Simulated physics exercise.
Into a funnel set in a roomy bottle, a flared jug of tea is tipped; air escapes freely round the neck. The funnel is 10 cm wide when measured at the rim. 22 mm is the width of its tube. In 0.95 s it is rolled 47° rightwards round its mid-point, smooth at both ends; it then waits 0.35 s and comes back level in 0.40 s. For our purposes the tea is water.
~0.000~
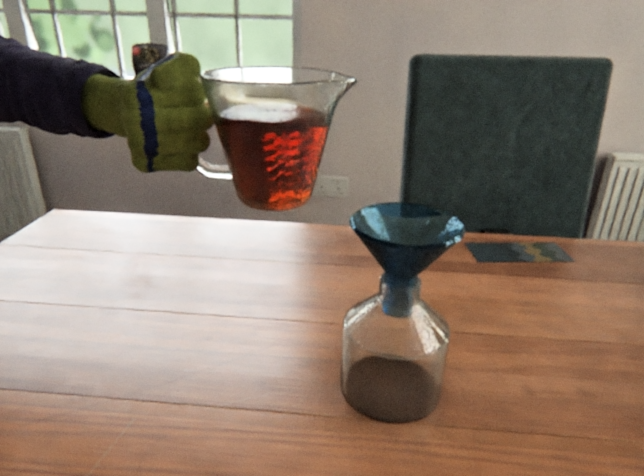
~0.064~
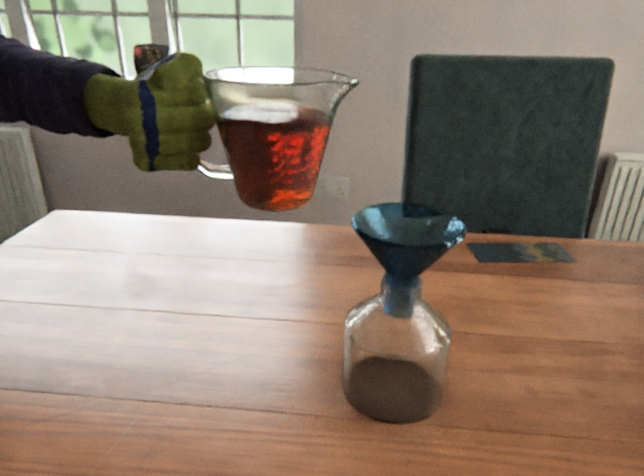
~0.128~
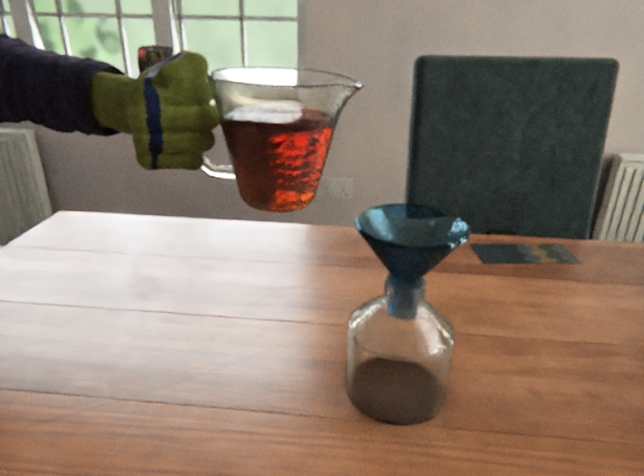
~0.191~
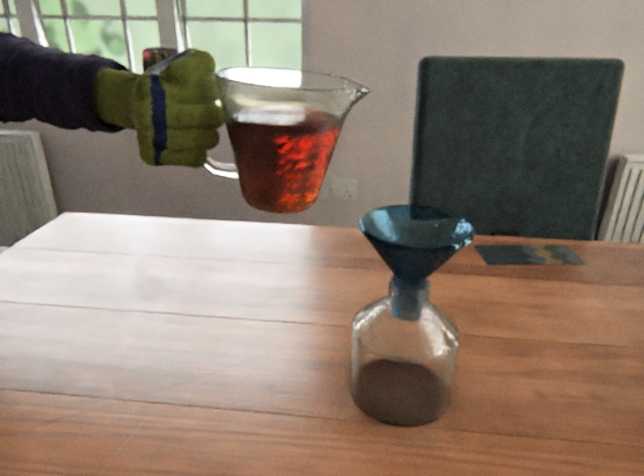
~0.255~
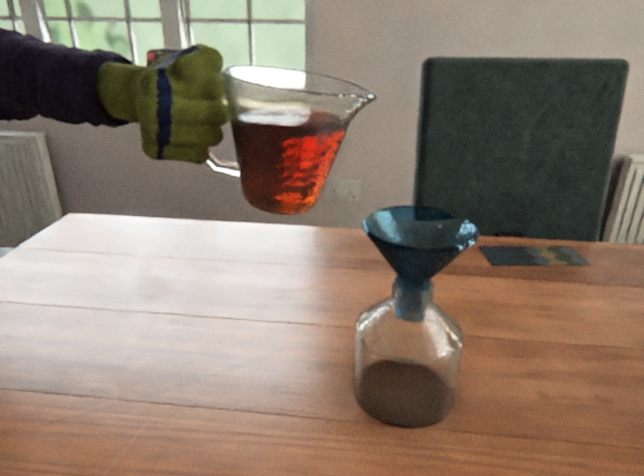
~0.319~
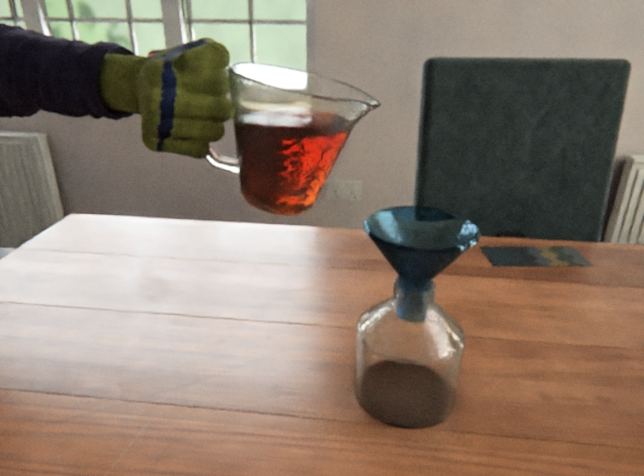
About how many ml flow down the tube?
About 150 ml.
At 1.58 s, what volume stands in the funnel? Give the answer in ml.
I'd estimate some 20 ml is held in the funnel then.
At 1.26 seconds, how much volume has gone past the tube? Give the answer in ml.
I'd reckon around 70 ml so far.
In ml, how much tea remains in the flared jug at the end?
340 ml.
After 0.70 s the tilt is 39° and 0 ml has passed the tube, 0 ml is in the funnel, 485 ml in the flared jug and 0 ml has missed.
After 0.98 s the tilt is 47° and 20 ml has passed the tube, 25 ml is in the funnel, 415 ml in the flared jug and 0 ml has missed.
After 1.26 s the tilt is 47° and 75 ml has passed the tube, 40 ml is in the funnel, 360 ml in the flared jug and 0 ml has missed.
After 1.58 s the tilt is 10° and 130 ml has passed the tube, 20 ml is in the funnel, 345 ml in the flared jug and 5 ml has missed.
In the end 150 ml has passed the tube, 0 ml is in the funnel, 345 ml in the flared jug and 5 ml has missed.
